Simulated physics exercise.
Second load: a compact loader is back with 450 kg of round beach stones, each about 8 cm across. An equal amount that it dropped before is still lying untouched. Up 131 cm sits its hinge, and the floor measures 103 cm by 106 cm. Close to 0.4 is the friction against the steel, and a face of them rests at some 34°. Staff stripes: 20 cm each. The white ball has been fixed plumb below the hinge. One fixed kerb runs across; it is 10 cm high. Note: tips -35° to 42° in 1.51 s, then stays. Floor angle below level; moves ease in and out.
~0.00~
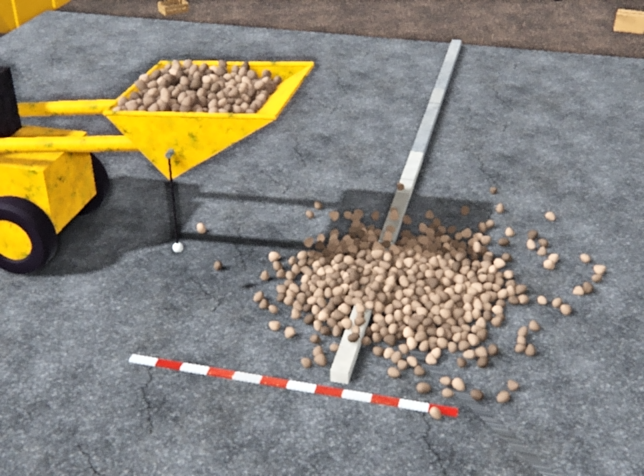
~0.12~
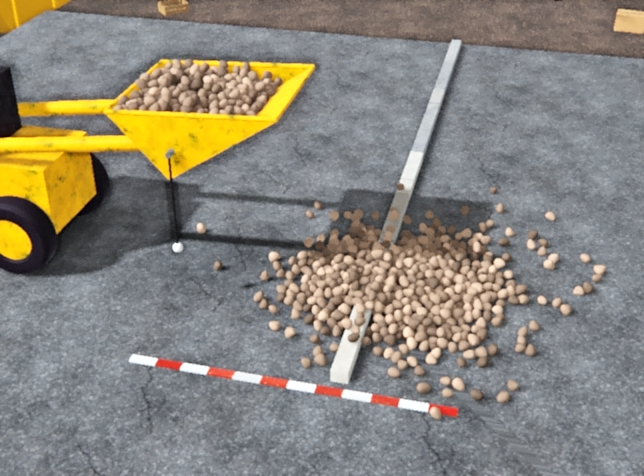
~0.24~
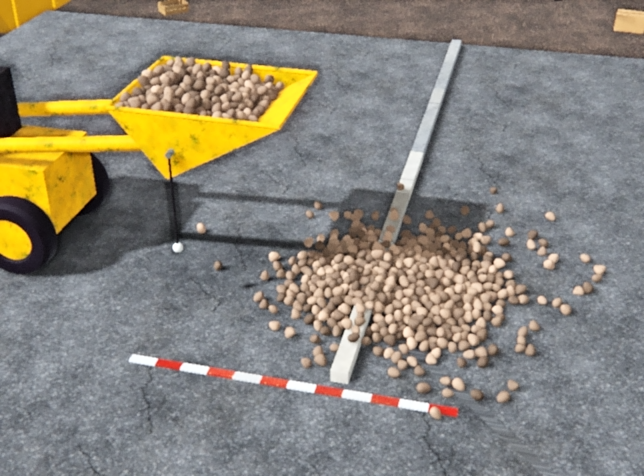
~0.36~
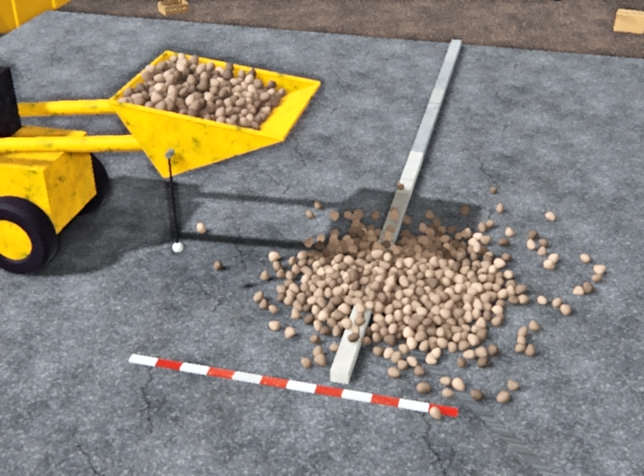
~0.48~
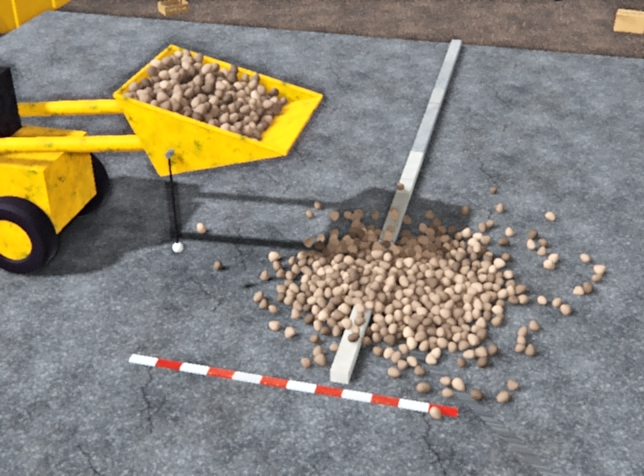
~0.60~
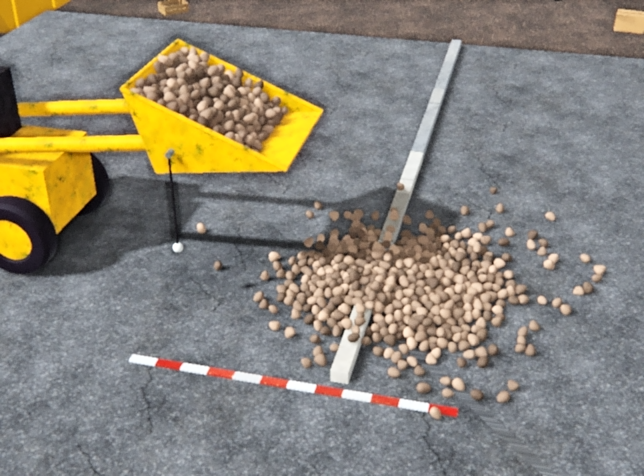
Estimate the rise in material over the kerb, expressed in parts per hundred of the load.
Close to 4 parts in a hundred.
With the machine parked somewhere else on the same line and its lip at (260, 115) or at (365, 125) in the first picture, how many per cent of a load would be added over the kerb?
About 0 per cent for the first, 80 per cent for the second.
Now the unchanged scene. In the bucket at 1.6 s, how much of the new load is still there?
Close to 35 in a hundred.
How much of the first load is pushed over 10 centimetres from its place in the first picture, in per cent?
I'd say roughly 5 per cent of them.
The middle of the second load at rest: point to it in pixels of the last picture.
Roughly at (314, 266) in the last picture.
After 1.1 s the floor is at 30°; in per cent of one load, 98 in the bucket, 39 on this side of the kerb, 63 over the kerb; the foremost stones are at (594, 288).
After 1.6 s the floor is at 42°; in per cent of one load, 34 in the bucket, 103 on this side of the kerb, 63 over the kerb; the foremost stones are at (594, 288).
After 2.0 s the floor is at 42°; in per cent of one load, 3 in the bucket, 133 on this side of the kerb, 64 over the kerb; the foremost stones are at (594, 288).
After 4.6 s the floor is at 42°; in per cent of one load, 0 in the bucket, 134 on this side of the kerb, 67 over the kerb; the foremost stones are at (594, 288). Net gain over the kerb, 4.
